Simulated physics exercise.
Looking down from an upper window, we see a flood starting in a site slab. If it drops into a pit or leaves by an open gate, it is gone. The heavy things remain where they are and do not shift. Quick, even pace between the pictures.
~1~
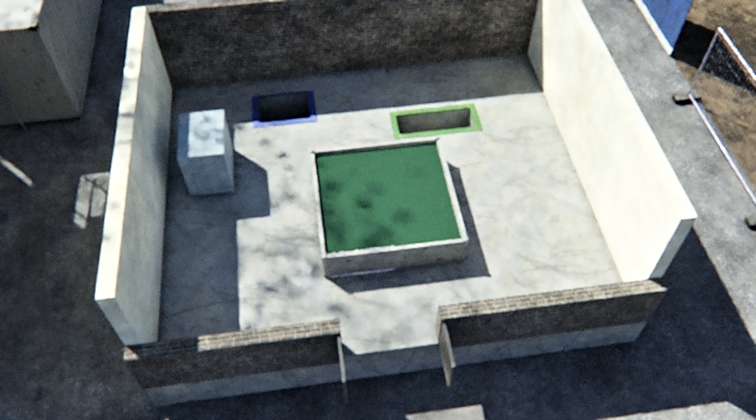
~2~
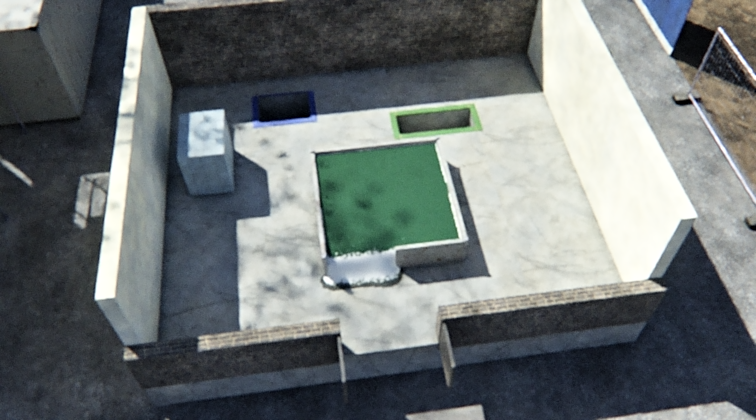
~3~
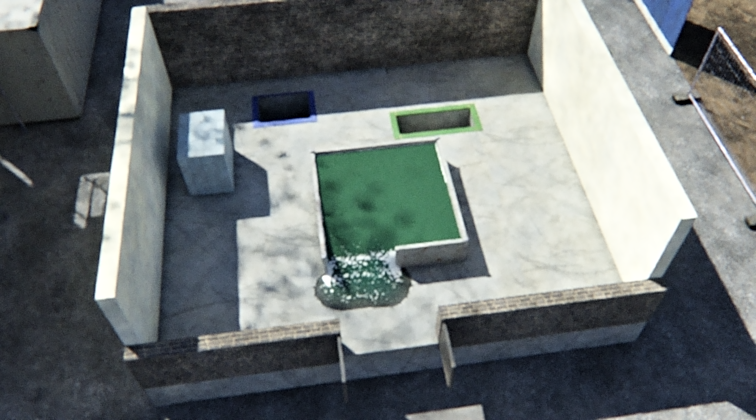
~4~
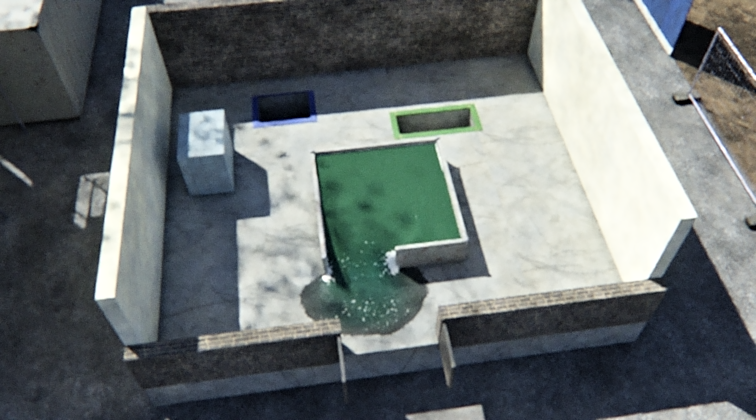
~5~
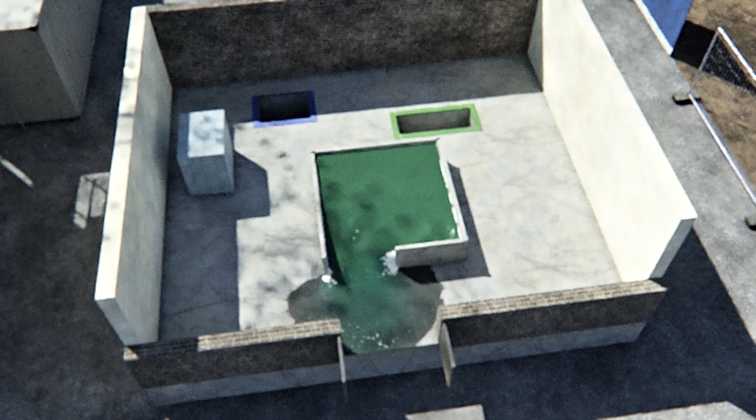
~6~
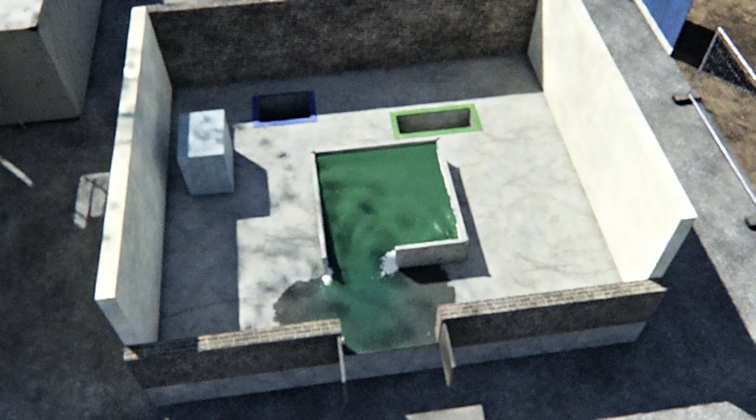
Green water bursts from the front of a square tank and spreads across the pale slab.
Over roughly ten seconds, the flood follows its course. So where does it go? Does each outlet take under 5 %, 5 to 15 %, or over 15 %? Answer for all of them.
Answer: The gate takes over 15 %; the blue pit takes under 5 %; the green pit takes under 5 %.
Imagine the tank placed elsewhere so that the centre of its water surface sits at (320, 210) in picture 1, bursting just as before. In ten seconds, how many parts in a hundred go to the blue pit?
The blue pit takes 8 per cent.
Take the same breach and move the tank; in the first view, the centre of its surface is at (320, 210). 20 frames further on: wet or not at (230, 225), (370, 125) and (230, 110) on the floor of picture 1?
Looking at all three, I'd call them swamped, bone dry, bone dry.
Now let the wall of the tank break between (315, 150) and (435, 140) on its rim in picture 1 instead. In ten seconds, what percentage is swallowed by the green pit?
Near 30 per cent for green.
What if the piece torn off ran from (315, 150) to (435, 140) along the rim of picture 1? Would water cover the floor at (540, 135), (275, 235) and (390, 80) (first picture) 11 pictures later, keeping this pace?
Result, in sequence: Untouched by the flood; untouched by the flood; inundated.
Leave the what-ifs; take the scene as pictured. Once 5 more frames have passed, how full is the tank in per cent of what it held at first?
That would be roughly 78 per cent.
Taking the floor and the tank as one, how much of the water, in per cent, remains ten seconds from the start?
Roughly 48 parts in a hundred.
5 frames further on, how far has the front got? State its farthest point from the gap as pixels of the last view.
The farthest wet point should be near (216, 358).
A moment on, water covers 10 % of the floor; the gate 7 %, the blue pit 0 %, the green pit 0 %.
Next, water covers 15 % of the floor; the gate 15 %, the blue pit 0 %, the green pit 0 %.
Then, water covers 20 % of the floor; the gate 27 %, the blue pit 0 %, the green pit 0 %.
Later, water covers 35 % of the floor; the gate 40 %, the blue pit 0 %, the green pit 0 %.
In the end, water covers 45 % of the floor; the gate 50 %, the blue pit 1 %, the green pit 0 %.
